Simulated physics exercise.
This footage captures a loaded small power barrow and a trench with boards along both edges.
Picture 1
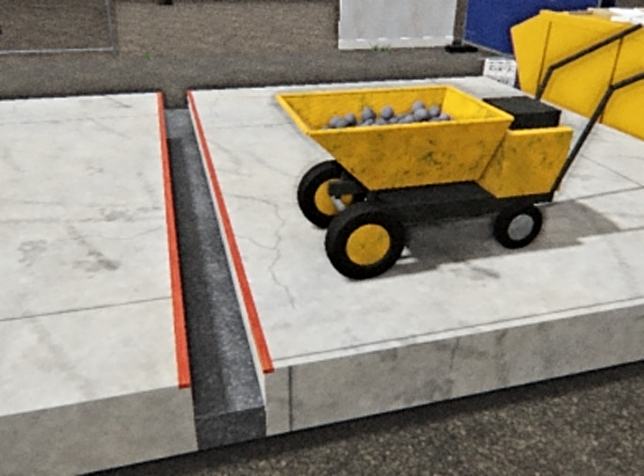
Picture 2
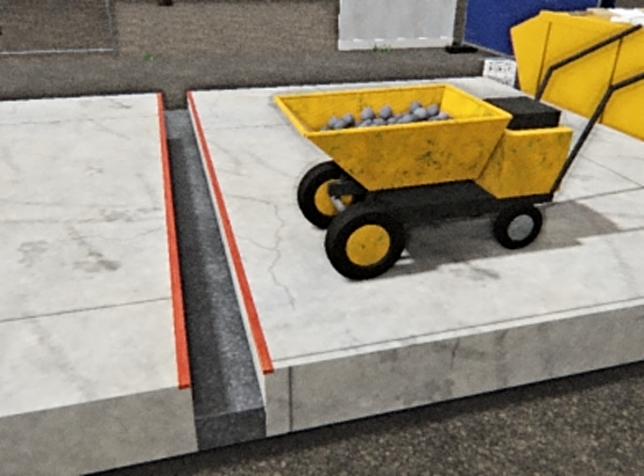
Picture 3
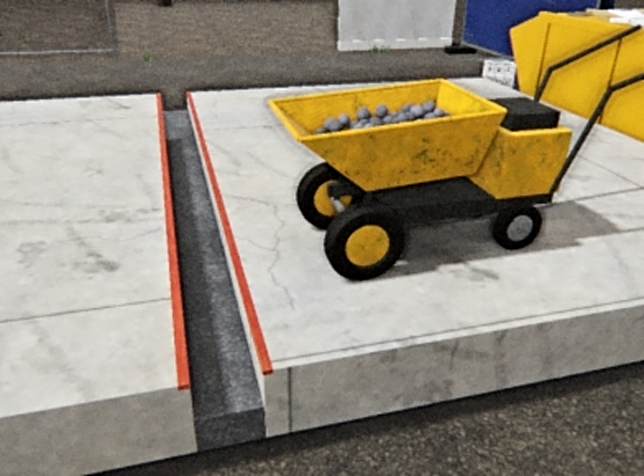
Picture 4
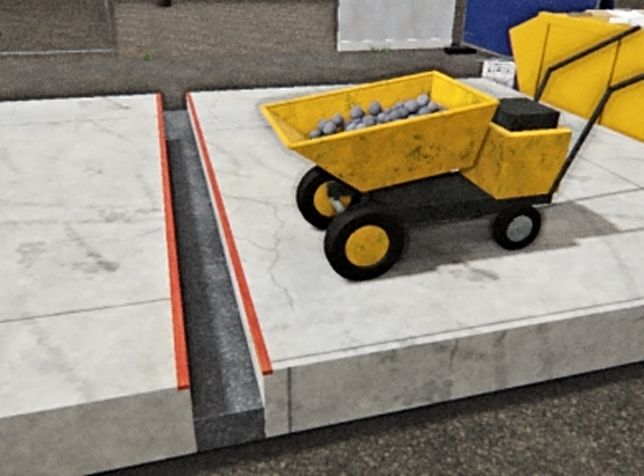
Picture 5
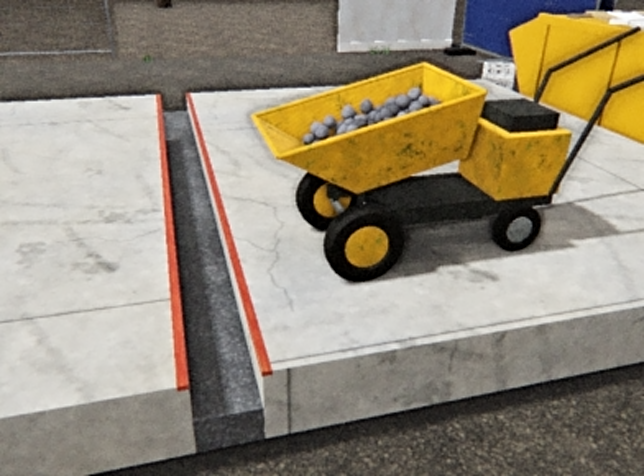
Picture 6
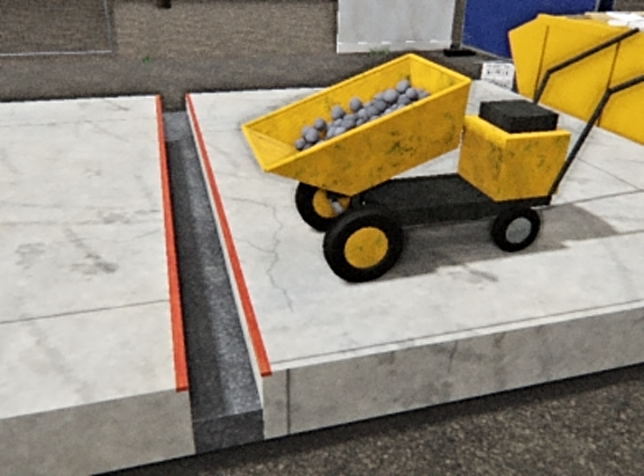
Yellow skip of a small power barrow tilting forward to the left, carrying round grey cobbles beside a narrow orange-edged trench.
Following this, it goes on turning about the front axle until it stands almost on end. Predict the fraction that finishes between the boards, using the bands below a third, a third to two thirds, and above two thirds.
Its aim will yield a share past two thirds.
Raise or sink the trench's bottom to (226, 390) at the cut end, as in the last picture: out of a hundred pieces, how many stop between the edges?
Estimated share: Approx. 50 %.
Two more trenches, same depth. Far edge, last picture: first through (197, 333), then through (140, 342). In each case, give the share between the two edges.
Lab note: Case 1 near 60 percent, case 2 near 100 percent.
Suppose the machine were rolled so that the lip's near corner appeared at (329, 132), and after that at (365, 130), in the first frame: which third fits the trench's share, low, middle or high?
First: More than two thirds; second: The middle third.
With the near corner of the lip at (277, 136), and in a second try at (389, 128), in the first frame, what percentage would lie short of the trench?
First try: Some 0 %; second try: 30 %.
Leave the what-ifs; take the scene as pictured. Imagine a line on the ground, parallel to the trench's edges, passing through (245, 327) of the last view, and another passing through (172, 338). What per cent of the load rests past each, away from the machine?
I'd say some 90 in a hundred, and after that 10 in a hundred.
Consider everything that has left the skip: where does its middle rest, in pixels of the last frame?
Somewhere around (202, 283) in the final view.
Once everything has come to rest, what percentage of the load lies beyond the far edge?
10 percent.
Shortly afterwards, skip tipped steeply; the whole lot in the skip.
Next, skip tipped right over; near two thirds in the skip; near a third in or heaped over the trench; only a few beyond it.
Some moments later, skip tipped right over; a little in the skip; the bulk in or heaped over the trench; a little beyond it.
In the end, skip tipped right over; a little in the skip; the bulk in or heaped over the trench; a little beyond it.
